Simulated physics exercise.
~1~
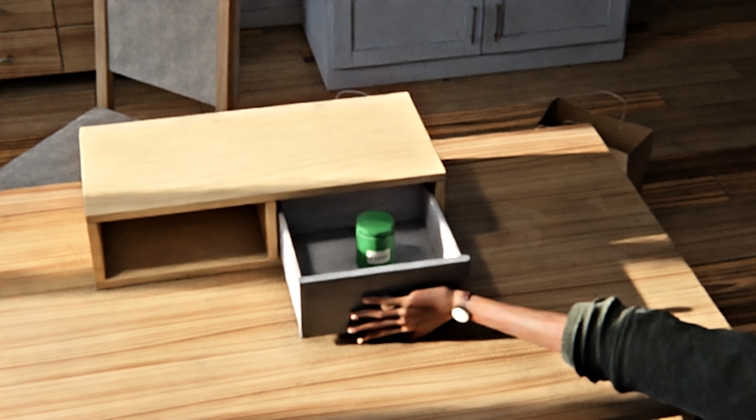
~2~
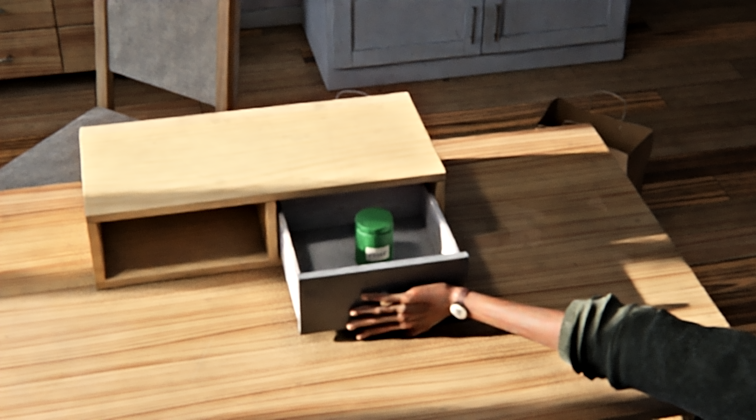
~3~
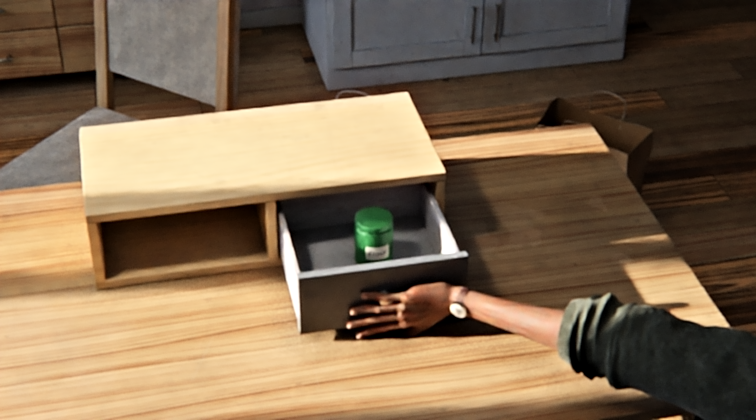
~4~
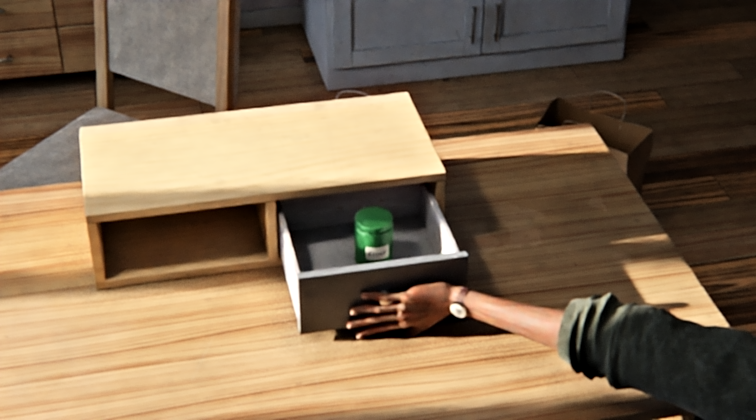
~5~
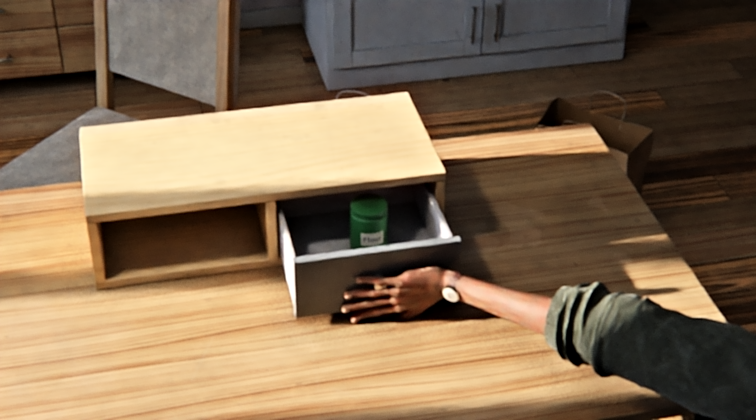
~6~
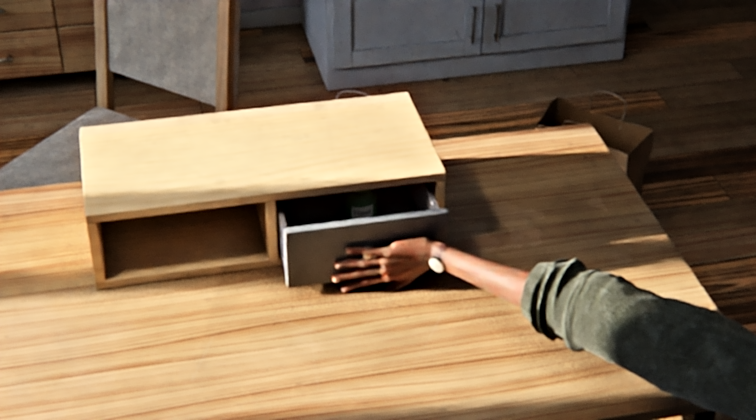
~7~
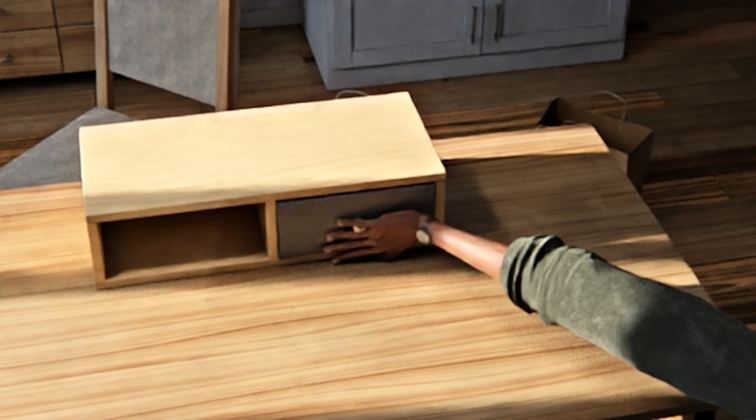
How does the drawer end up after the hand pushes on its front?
The drawer ends up fully closed, flush with the front of the wooden chest, with the green jar out of sight.
